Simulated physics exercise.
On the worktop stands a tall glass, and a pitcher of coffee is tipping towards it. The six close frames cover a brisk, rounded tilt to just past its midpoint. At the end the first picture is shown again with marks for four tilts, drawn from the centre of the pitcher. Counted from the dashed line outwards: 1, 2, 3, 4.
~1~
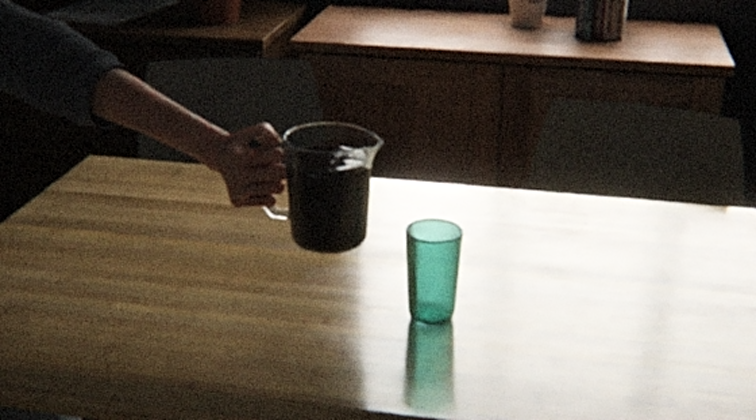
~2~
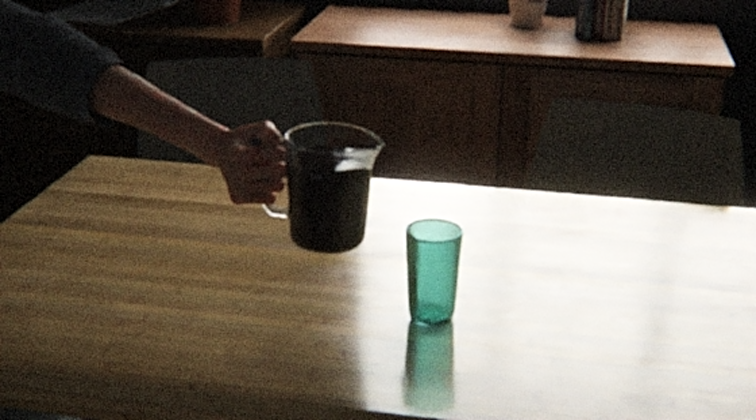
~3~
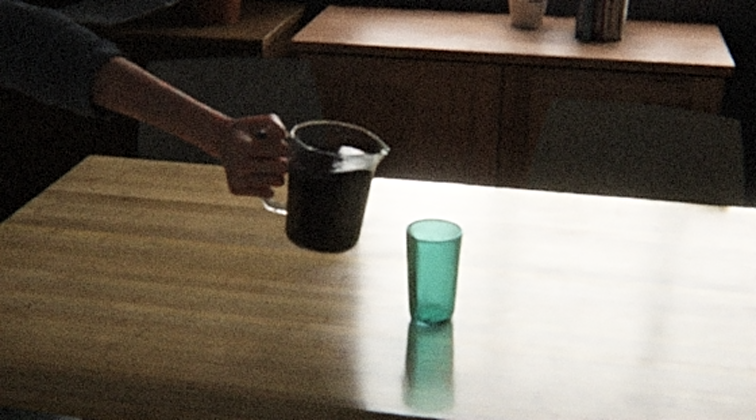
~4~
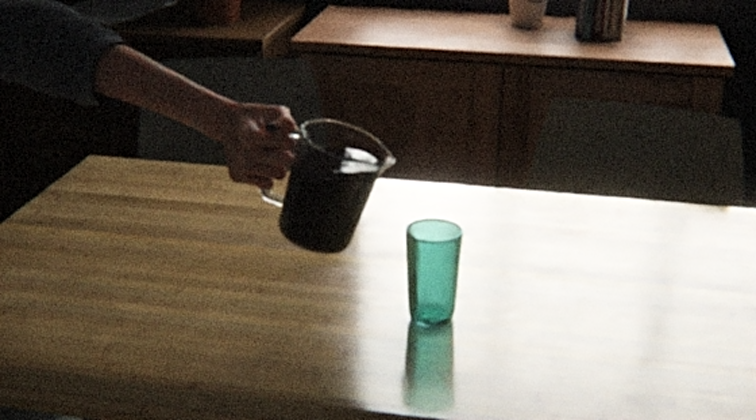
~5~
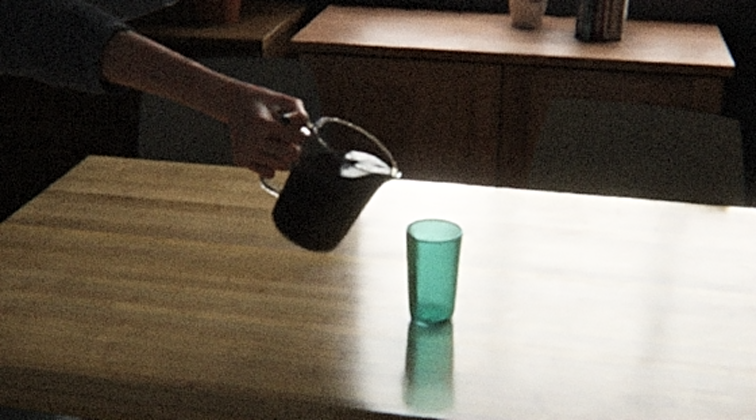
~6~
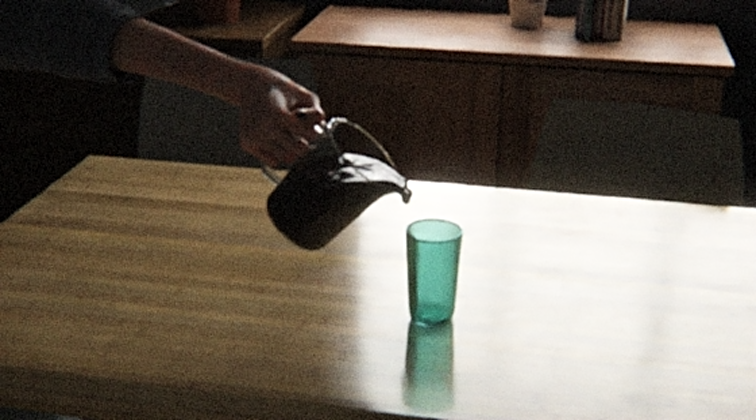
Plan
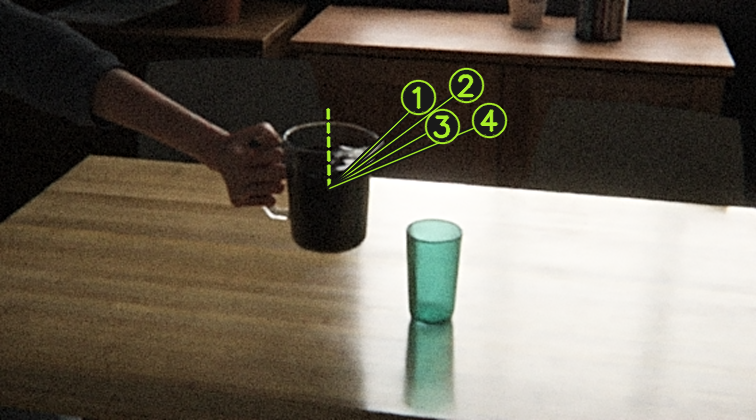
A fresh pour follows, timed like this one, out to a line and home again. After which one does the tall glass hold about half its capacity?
The best tilt is 2.
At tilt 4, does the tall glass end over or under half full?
Over half.
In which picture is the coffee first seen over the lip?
Picture 6.
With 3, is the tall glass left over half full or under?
Over half.
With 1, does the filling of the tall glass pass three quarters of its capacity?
No, it does not.
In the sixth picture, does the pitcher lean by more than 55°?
No, it does not.
In lime, 1 at (408, 112); 2 at (453, 96); 3 at (426, 133); 4 at (474, 128).
With 1, the tall glass ends with about 29 % of what it can hold.
With 2, the tall glass ends with about 47 % of what it can hold.
With 3, the tall glass ends with about 69 % of what it can hold.
With 4, the tall glass ends with about 91 % of what it can hold.
